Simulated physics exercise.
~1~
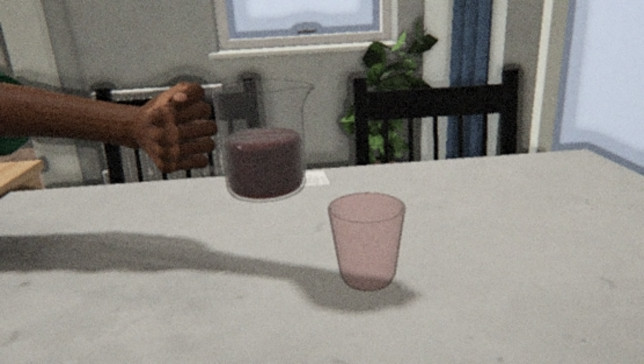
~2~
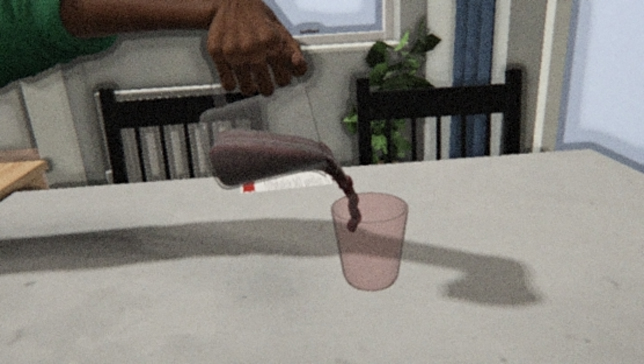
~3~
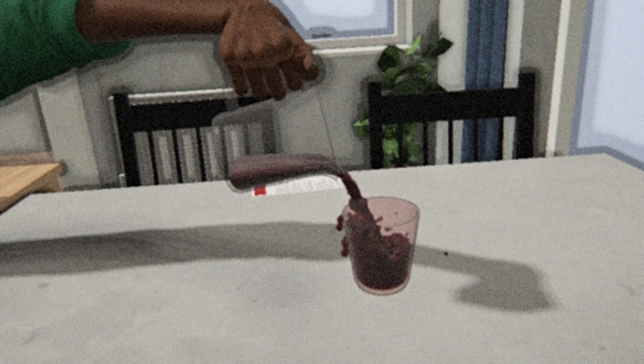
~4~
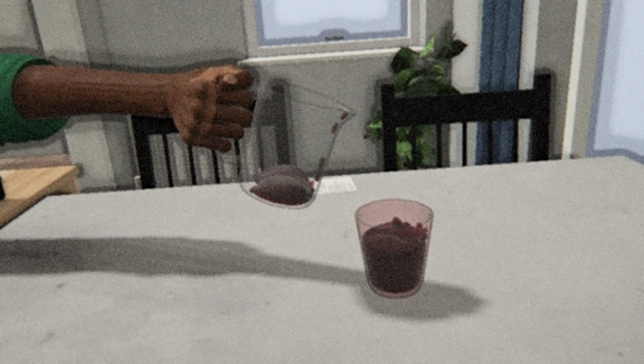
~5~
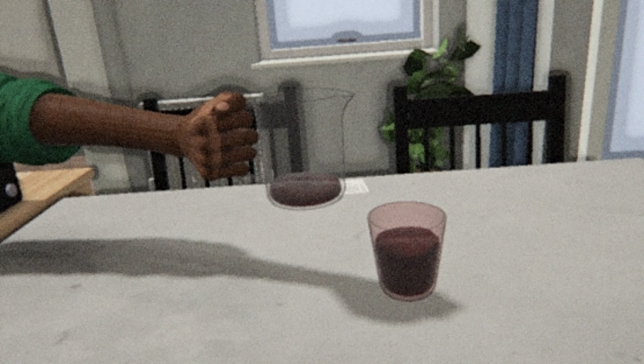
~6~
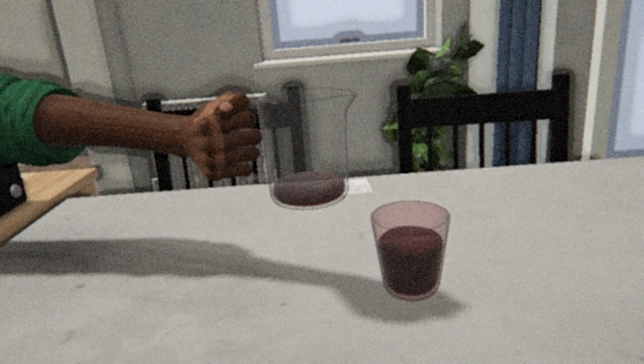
A dark-skinned hand in a green sleeve reaches in from the left, holding a clear pitcher of dark red wine above a pale grey table, seen from just over the tabletop. An empty, pink-tinted tumbler stands to the right, with black chairs, a plant, a window and a blue curtain behind. The hand tips the pitcher steeply to the right, and wine streams into the tumbler, splashing about inside as it fills. The hand then levels the pitcher while the view drifts slightly left. The wine settles, leaving the tumbler over half full and a little in the pitcher.
